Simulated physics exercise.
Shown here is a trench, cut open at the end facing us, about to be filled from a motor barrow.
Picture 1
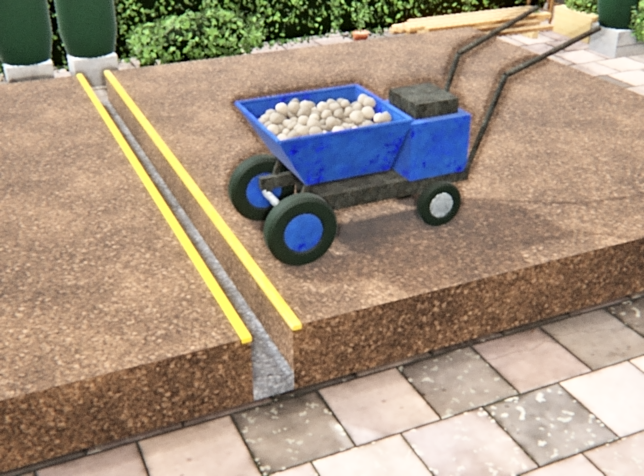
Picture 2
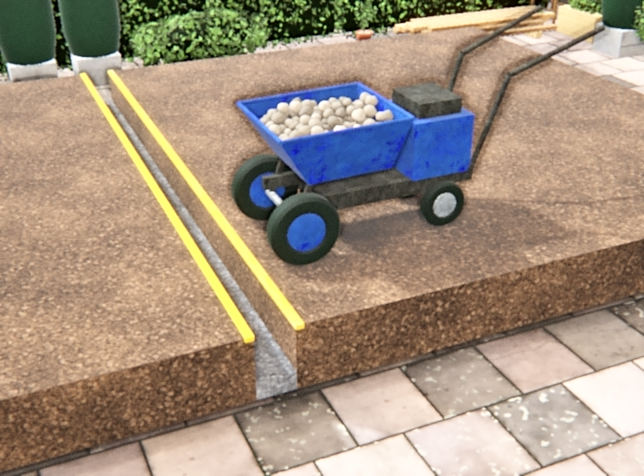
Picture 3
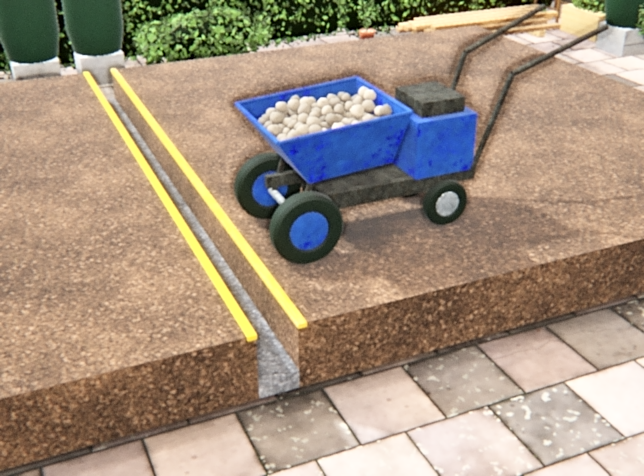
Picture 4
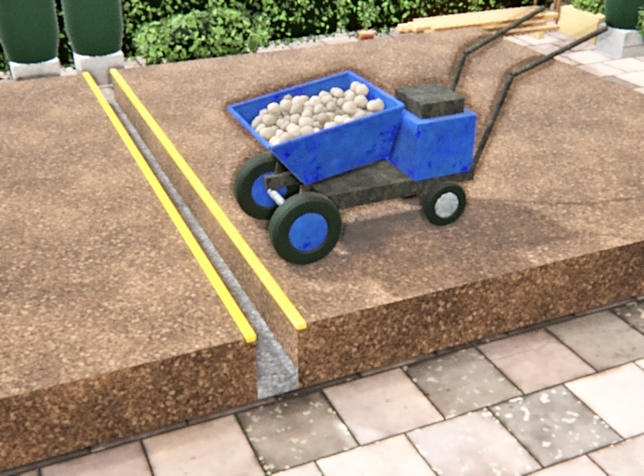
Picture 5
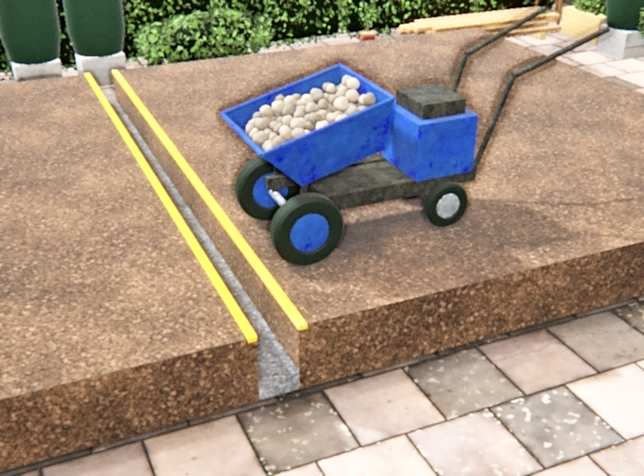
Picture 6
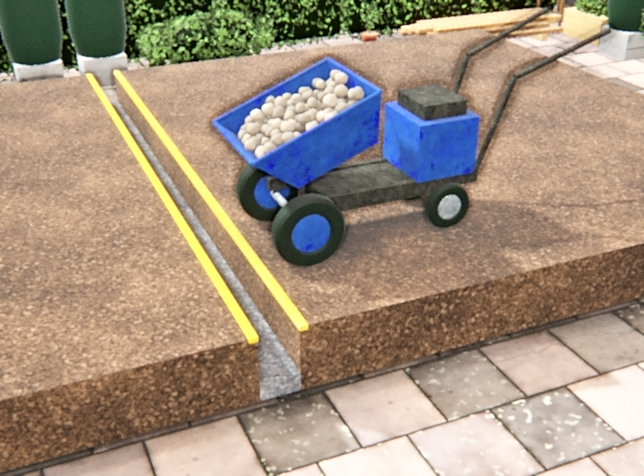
The blue skip of a motor barrow, loaded with pale river pebbles, starts out level beside a narrow trench edged by two yellow strips. It tips barely at first, then clearly toward the trench on the left, its rear lifting away from the blue body while the pebbles stay heaped inside.
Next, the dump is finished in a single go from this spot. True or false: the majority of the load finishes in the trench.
False.
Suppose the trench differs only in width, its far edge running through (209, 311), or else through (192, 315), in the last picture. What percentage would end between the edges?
40 % and 60 %, give or take.
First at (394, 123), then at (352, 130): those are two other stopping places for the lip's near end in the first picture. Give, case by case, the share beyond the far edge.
Around 0 and 0 per cent respectively.
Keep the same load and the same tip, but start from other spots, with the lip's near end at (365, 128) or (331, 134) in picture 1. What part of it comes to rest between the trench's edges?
Around 60 % the first time and around 80 % the second.
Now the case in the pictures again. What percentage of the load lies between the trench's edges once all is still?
Around 0 in every hundred pieces.
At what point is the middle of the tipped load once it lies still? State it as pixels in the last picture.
Near (156, 261), more or less.
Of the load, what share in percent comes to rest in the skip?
Close to 15 per cent, give or take.
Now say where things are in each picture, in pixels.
The first frame shows lip of the skip near (280, 142), level; top of the load near (314, 120), river pebbles; first edge of the trench near (274, 294); far edge near (226, 305), the trench under half as wide as the skip, and about as deep as wide.
The second frame shows lip of the skip near (281, 143), tipped barely; top of the load near (329, 115).
The third frame shows lip of the skip near (279, 144), tipped barely; top of the load near (328, 112).
The fourth frame shows lip of the skip near (270, 148), tipped a little; top of the load near (332, 108).
The fifth frame shows lip of the skip near (262, 155), tipped clearly; top of the load near (337, 109).
The sixth frame shows lip of the skip near (253, 164), tipped clearly; top of the load near (327, 106); first edge of the trench near (281, 294); far edge near (233, 305).
Shortly afterwards, skip tipped steeply; the whole lot in the skip.
Next, skip tipped right over; the bulk in the skip; near a quarter beyond it; only a few falling.
Some moments later, skip tipped right over; near a quarter in the skip; only a few in or heaped over the trench; the bulk beyond it.
In the end, skip tipped right over; a little in the skip; only a few in or heaped over the trench; the bulk beyond it.
